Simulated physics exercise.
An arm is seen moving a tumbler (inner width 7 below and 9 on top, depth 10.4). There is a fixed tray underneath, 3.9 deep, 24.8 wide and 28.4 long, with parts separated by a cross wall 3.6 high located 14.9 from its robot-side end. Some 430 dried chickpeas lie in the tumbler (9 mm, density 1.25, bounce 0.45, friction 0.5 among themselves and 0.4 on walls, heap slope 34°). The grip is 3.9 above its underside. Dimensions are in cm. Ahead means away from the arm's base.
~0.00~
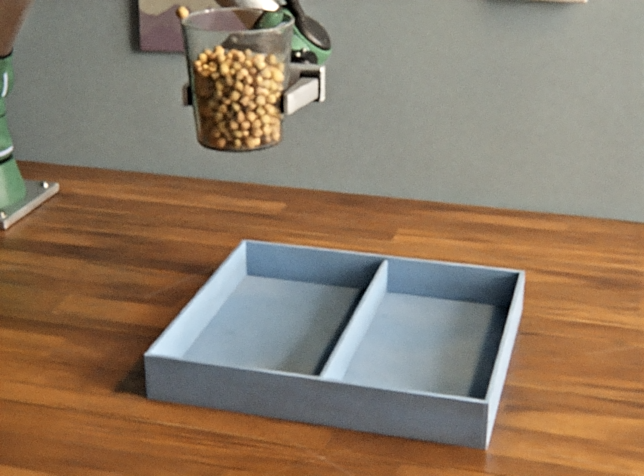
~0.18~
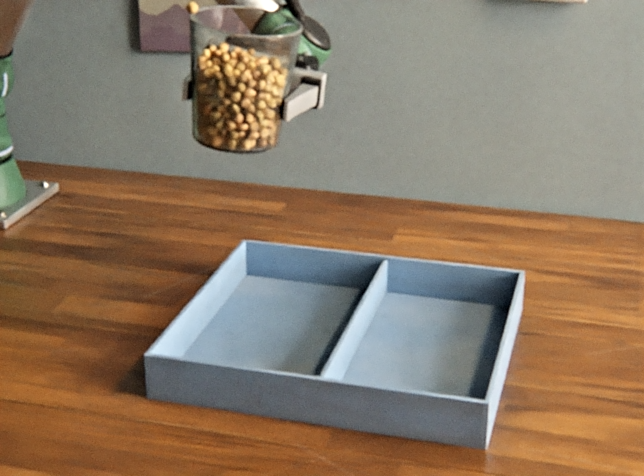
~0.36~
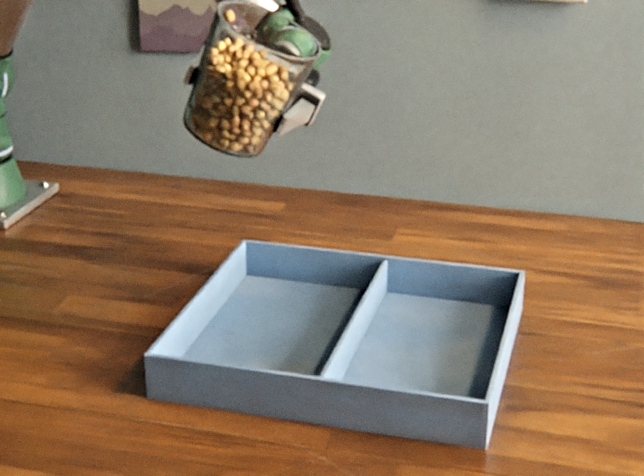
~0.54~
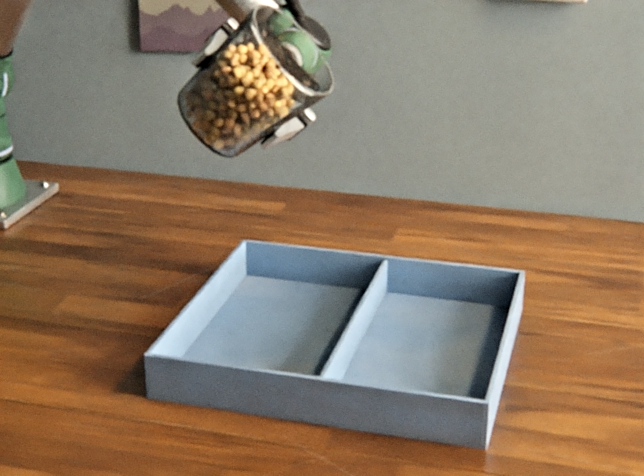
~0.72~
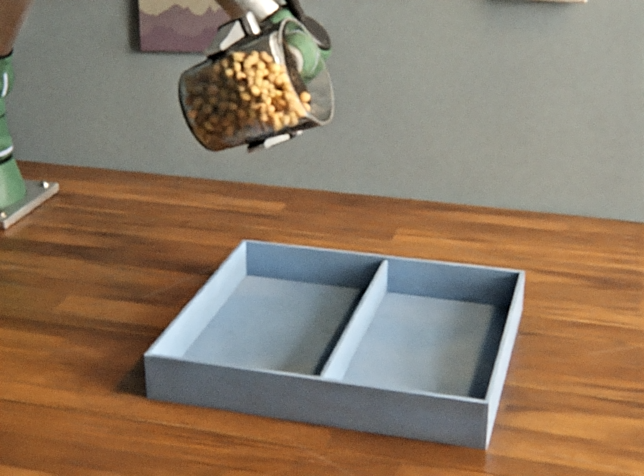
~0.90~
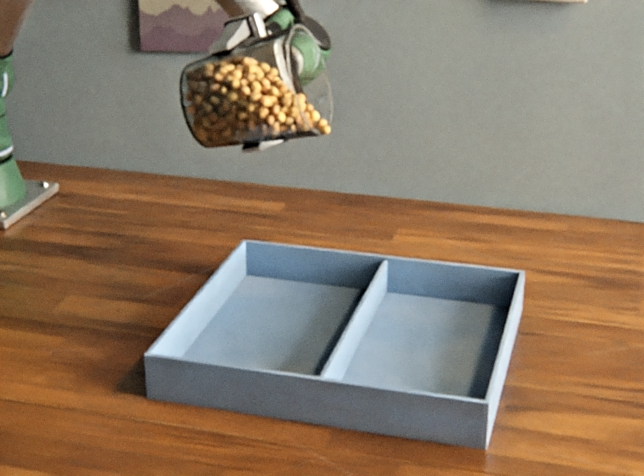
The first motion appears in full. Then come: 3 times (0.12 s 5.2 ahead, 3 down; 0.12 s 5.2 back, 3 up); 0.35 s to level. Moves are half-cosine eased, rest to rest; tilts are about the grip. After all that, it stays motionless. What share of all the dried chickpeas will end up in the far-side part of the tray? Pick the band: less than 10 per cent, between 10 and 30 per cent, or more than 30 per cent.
The share is more than 30 per cent.
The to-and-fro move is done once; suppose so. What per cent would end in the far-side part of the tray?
About 20 per cent, then.
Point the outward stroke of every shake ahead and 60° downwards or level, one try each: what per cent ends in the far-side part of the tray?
Estimates, in order: 20 % then 65 %.
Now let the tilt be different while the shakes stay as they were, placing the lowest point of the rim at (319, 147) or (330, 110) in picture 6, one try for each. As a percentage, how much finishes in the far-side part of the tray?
Around 70 per cent, then around 15 per cent.
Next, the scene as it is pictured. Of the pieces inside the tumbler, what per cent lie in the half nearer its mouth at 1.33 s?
Roughly 65 %.
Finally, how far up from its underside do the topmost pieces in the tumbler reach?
About 7.0 cm.
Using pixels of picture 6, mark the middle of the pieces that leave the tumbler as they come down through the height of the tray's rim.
About at (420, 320).
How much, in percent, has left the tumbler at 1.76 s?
Roughly 50 percent.
After 1.33 s, tilted 73° forward, highest piece 24 above the table; 328 in the tumbler, 71 in the far-side part, 11 in the robot-side part, 4 on the table or floor, 19 in flight or on a rim.
After 1.76 s, tilted 49° forward, highest piece 25 above the table; 224 in the tumbler, 139 in the far-side part, 21 in the robot-side part, 10 on the table or floor, 39 in flight or on a rim.
After 2.17 s, level, highest piece 27 above the table; 223 in the tumbler, 170 in the far-side part, 29 in the robot-side part, 11 on the table or floor.
After 3.22 s, level, highest piece 27 above the table; 223 in the tumbler, 170 in the far-side part, 29 in the robot-side part, 11 on the table or floor.
In the end, 223 in the tumbler, 170 in the far-side part, 29 in the robot-side part, 11 on the table or floor. That is 39 % in the far-side part of the tray.
